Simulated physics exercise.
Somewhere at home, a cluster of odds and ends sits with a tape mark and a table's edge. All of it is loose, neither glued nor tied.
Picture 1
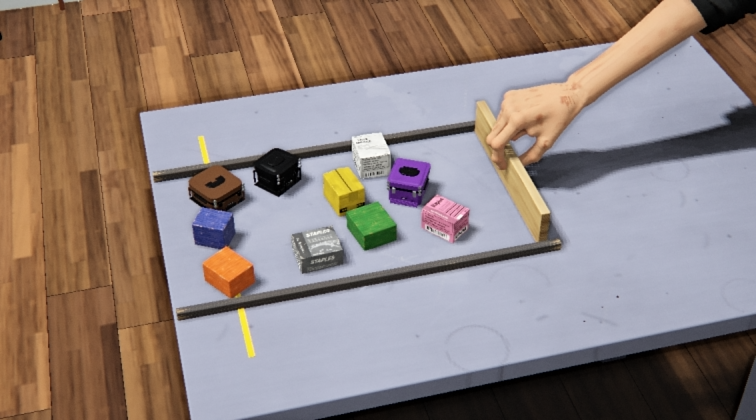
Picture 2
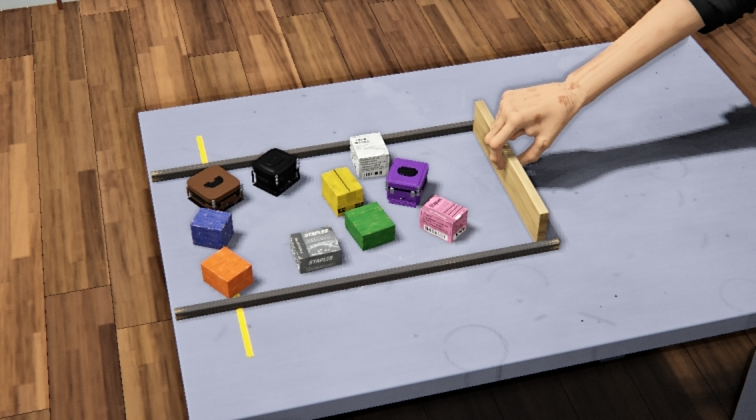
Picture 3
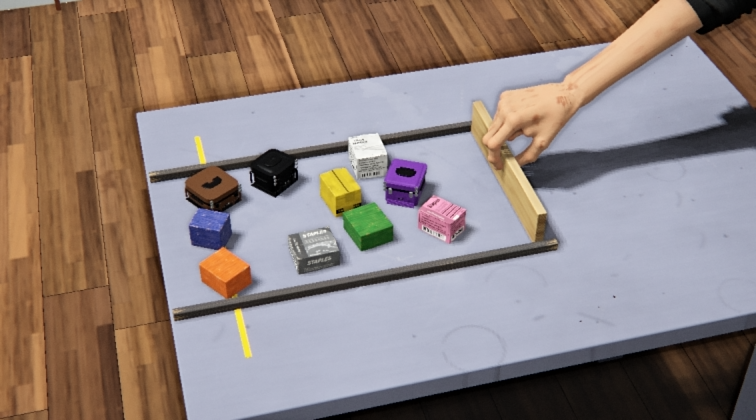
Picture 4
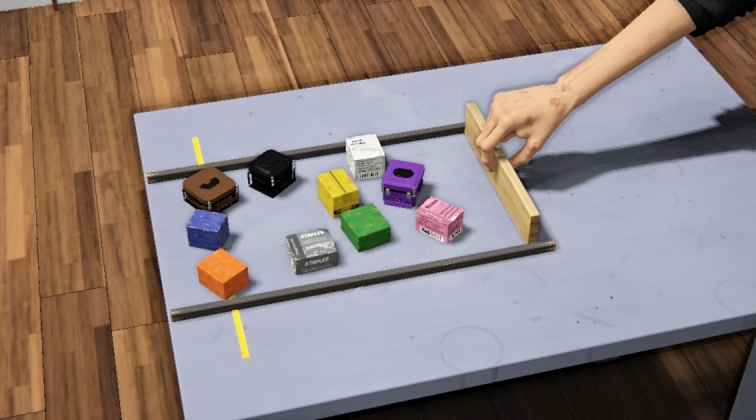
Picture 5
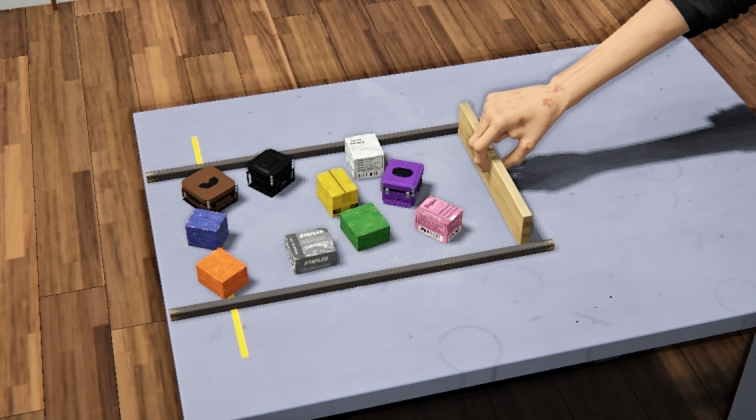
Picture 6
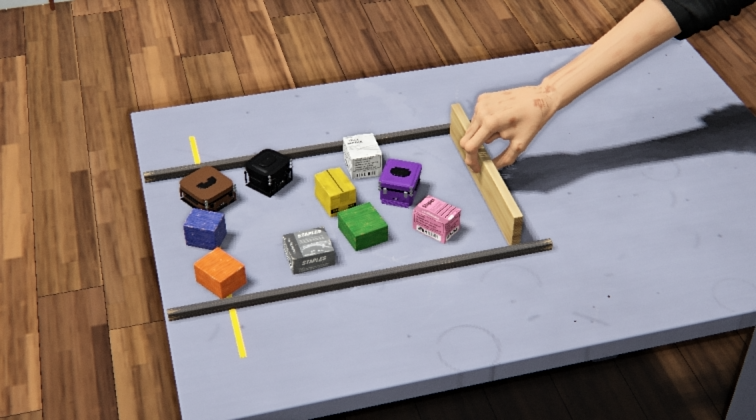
To begin with, a hand holds a wooden board upright across the right end of two dark rails, with a loose cluster of colourful blocks and boxes between them. The hand then slides the board a short way left, while the cluster keeps its arrangement, untouched by the board.
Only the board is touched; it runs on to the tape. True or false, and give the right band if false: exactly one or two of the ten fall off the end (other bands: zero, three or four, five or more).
False, three or four fall off.
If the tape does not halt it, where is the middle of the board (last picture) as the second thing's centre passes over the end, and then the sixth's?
First: Around (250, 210). Next: Around (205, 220).
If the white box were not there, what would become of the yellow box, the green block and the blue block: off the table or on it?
In that case the yellow box stays where it is, the green block stays where it is, the blue block goes off the edge.
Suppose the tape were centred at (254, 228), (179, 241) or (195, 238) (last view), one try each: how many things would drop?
Result per try: 1; 7; 7.
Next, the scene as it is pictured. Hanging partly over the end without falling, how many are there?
That'd be 3.
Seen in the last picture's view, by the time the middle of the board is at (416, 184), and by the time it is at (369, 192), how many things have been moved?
At the first spot 2, then 6.
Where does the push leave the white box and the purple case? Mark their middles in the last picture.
White box at about (188, 185), purple case at about (195, 222).
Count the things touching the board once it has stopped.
3 are in contact with it.
Soon after, none off yet; blue block at rest near (205, 229); orange block at rest near (220, 273); brown case at rest near (207, 191).
Then, none off yet; blue block at rest near (205, 229); orange block moved about its own width near (192, 284); brown case moving near (200, 194).
At rest, the number that fall off is three or four; fallen, grey box, brown case, orange block and blue block.
